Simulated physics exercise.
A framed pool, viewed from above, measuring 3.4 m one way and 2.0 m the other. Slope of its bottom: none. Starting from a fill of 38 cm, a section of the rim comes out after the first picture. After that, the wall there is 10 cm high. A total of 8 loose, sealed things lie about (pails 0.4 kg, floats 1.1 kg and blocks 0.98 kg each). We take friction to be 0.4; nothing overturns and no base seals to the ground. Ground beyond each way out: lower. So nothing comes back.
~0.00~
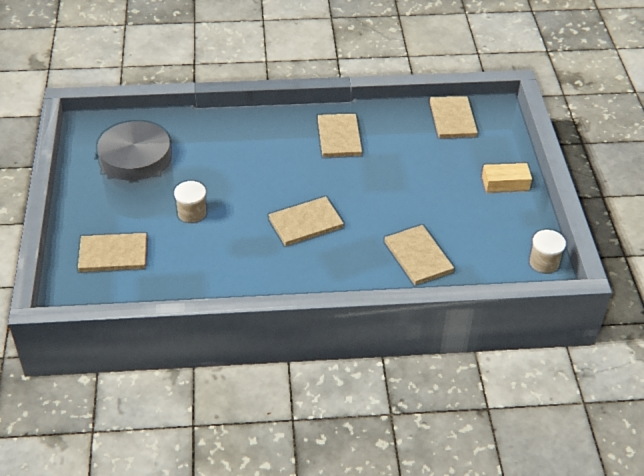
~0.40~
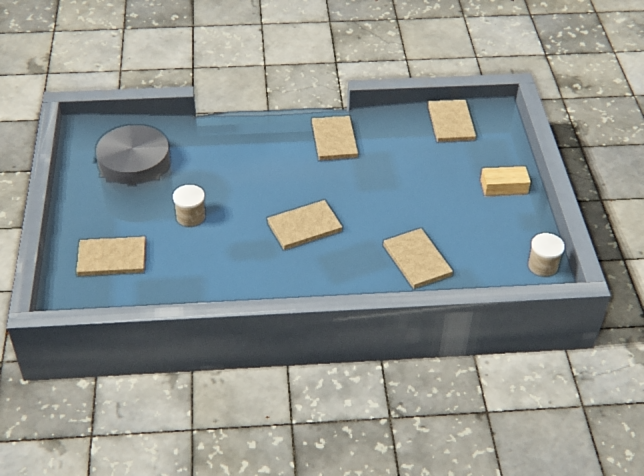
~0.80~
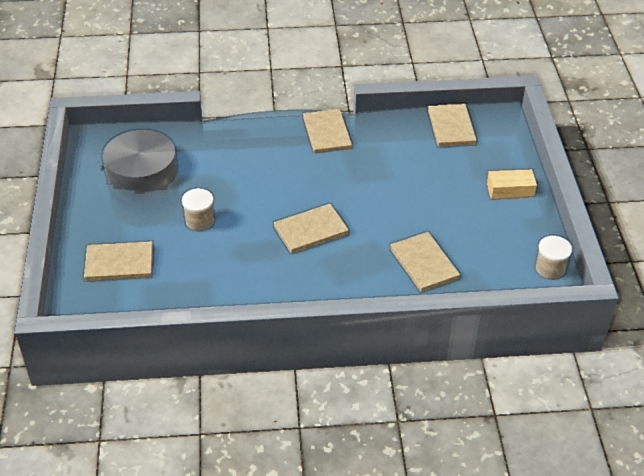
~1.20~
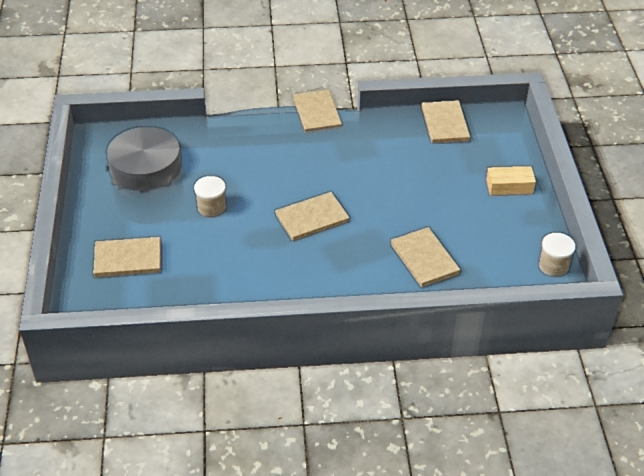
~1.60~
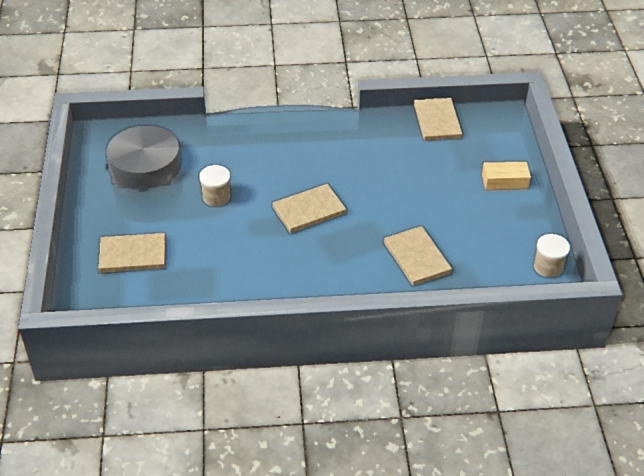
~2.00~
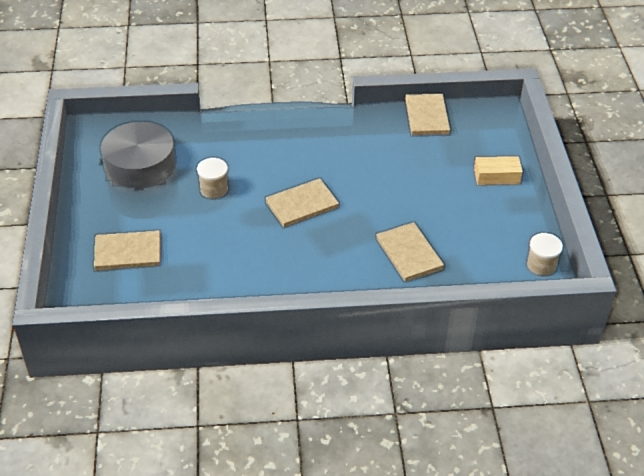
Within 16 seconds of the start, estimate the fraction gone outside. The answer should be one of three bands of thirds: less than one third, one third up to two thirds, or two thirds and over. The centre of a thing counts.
It falls in the band one third up to two thirds.
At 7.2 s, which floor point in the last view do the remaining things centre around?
The centre sits near (352, 214).
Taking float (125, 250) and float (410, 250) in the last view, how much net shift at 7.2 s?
In that order: 30 cm, 30 cm.
After 3.2 s 1 of 8 are out; 7 afloat.
After 7.2 s 2 of 8 are out; 6 afloat.
After 12.0 s 4 of 8 are out; 4 afloat.
After 16.0 s 4 of 8 are out; 4 afloat.
